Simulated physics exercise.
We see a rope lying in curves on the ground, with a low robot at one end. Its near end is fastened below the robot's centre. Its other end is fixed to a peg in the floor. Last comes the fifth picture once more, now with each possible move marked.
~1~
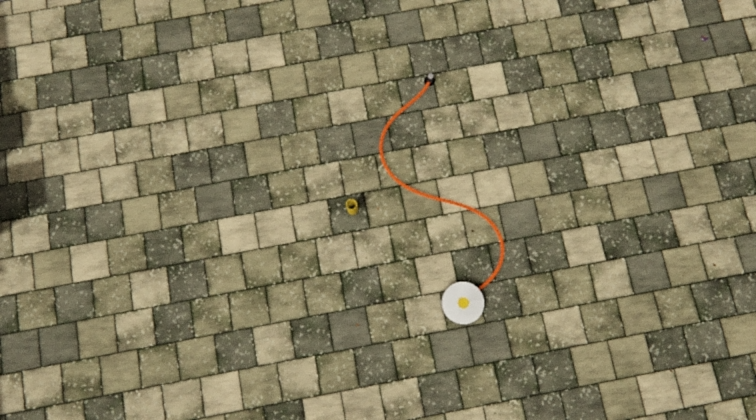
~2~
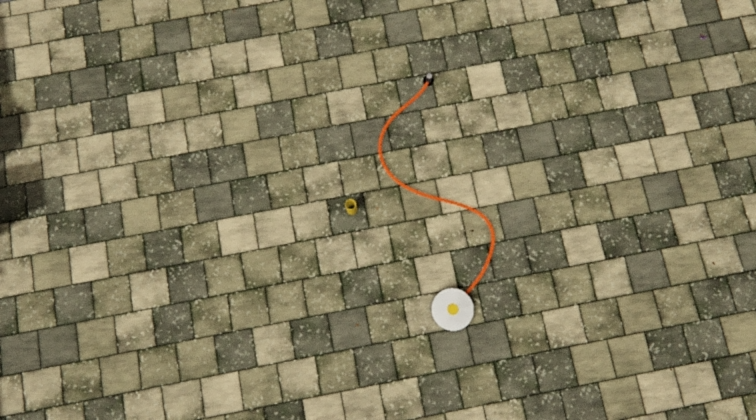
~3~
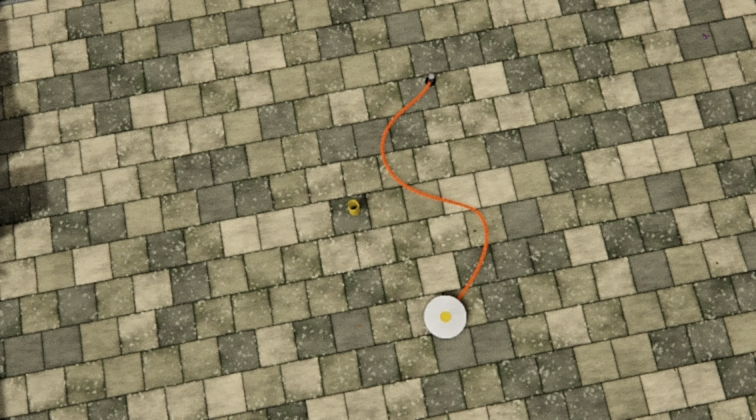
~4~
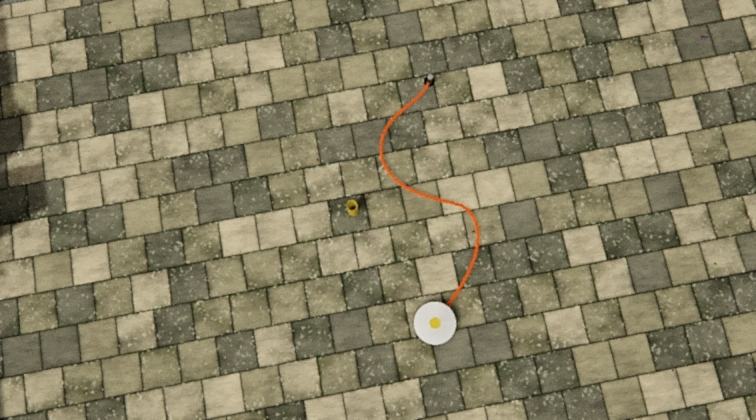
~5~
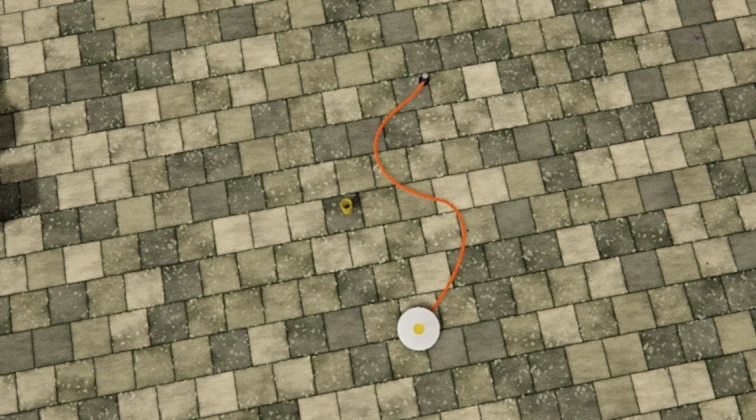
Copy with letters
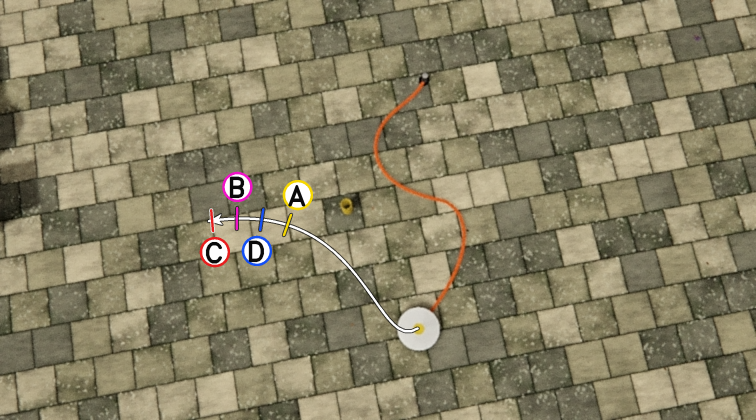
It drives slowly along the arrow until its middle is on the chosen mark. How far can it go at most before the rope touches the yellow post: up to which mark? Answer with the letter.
At B, and not beyond.
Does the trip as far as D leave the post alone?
Yes.
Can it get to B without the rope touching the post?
Yes.
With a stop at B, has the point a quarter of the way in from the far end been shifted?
No.
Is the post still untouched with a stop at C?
For that mark, no.
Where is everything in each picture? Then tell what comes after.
The first frame shows robot (462, 303); peg (430, 79); yellow post (352, 207).
The second frame shows robot (452, 309); peg (429, 78).
The third frame shows robot (445, 317); peg (431, 79).
The fourth frame shows robot (435, 323); peg (430, 79).
The fifth frame shows robot (418, 329); peg (425, 78); yellow post (347, 207).
On the marked copy, A at (287, 225); B at (237, 219); C at (212, 221); D at (262, 220); the route from (418, 328) via (328, 247) to (209, 221).
Following B. Soon after the start, robot (361, 281), middle of the rope (421, 195).
Later, robot (302, 230), middle of the rope (421, 195).
In the end, robot (235, 217), middle of the rope (403, 203); nothing has been touched.
As for the rest, A is safe but short; C brings the rope against the post; D is safe but short.
